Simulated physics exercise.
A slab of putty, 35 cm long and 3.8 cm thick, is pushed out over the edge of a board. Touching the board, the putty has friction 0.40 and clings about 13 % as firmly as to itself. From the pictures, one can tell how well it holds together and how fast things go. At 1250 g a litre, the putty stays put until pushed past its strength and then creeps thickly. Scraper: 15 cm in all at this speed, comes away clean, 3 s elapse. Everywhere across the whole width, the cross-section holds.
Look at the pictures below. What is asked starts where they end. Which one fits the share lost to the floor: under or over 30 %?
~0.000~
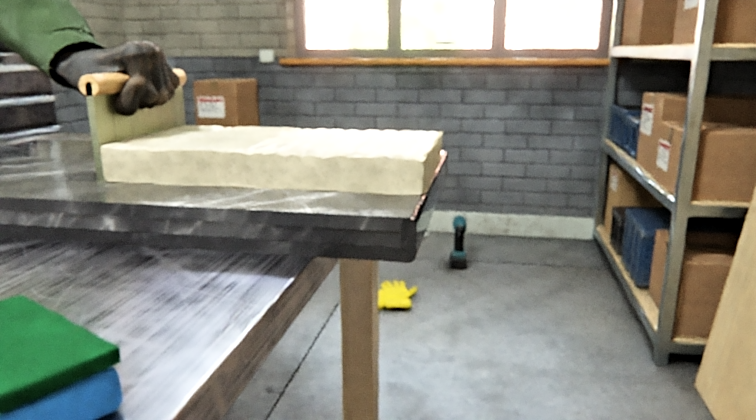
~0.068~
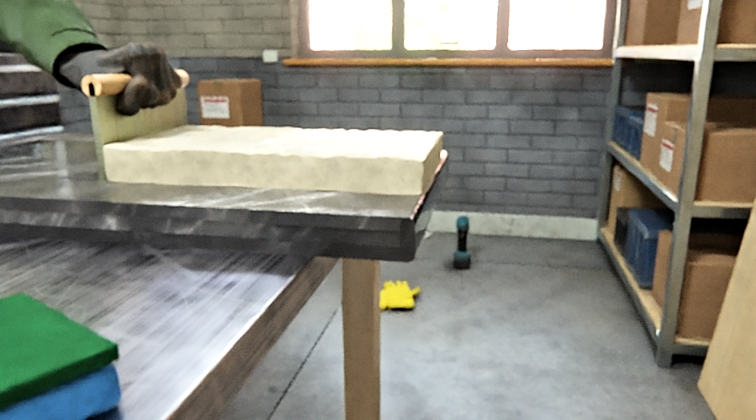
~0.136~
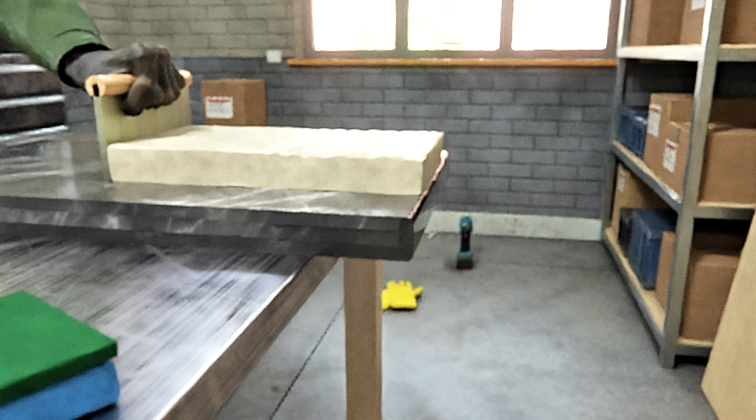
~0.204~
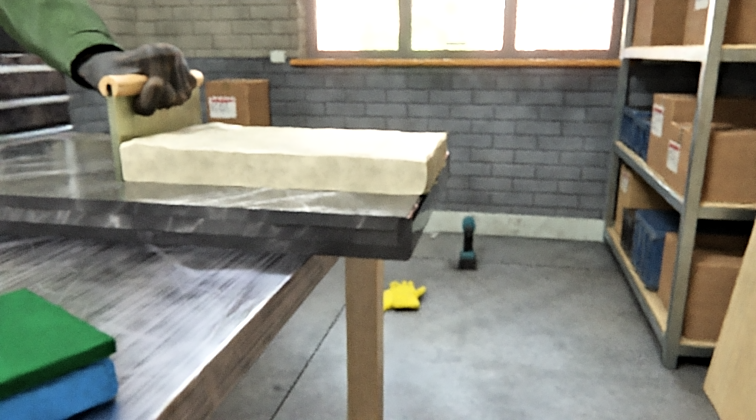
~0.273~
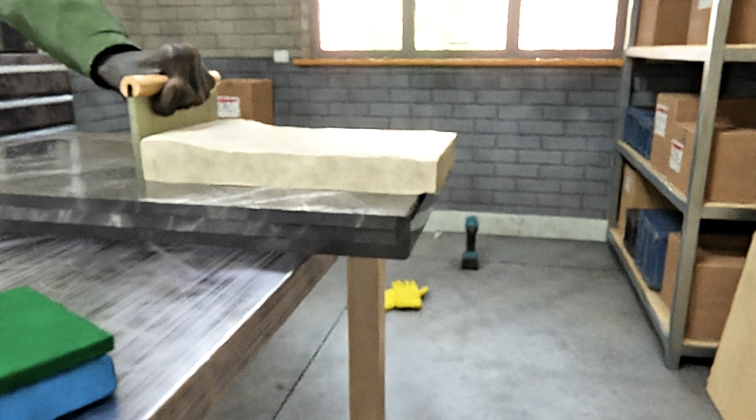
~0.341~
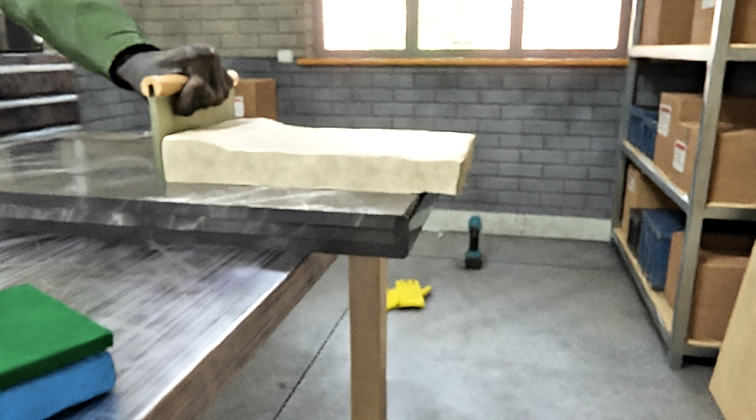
It is over.
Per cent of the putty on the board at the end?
Around 60 per cent ends up on the board.
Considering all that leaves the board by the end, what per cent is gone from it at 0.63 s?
About 100 %.
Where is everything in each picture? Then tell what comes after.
In the first picture, foot of the scraper at (104, 182), not yet moved; front end of the putty at (425, 181).
In the second picture, foot of the scraper at (106, 181), not yet moved; front end of the putty at (425, 181).
In the third picture, foot of the scraper at (110, 181), moved 2 mm; front end of the putty at (424, 181).
In the fourth picture, foot of the scraper at (123, 181), moved 1.5 cm; front end of the putty at (427, 182).
In the fifth picture, foot of the scraper at (143, 181), moved 3.8 cm; front end of the putty at (438, 174), 4 % of it past the edge, in one piece.
In the sixth picture, foot of the scraper at (164, 181), moved 6.1 cm; front end of the putty at (460, 169), 10 % of it past the edge, in one piece.
By 0.63 s, 62 % lies on the board and 0 % has fallen.
By 0.98 s, 62 % lies on the board and 37 % has fallen.
By 1.32 s, 62 % lies on the board and 37 % has fallen.
By 1.67 s, 62 % lies on the board and 37 % has fallen.
By 3.67 s, at the end, 62 % lies on the board and 37 % has fallen.
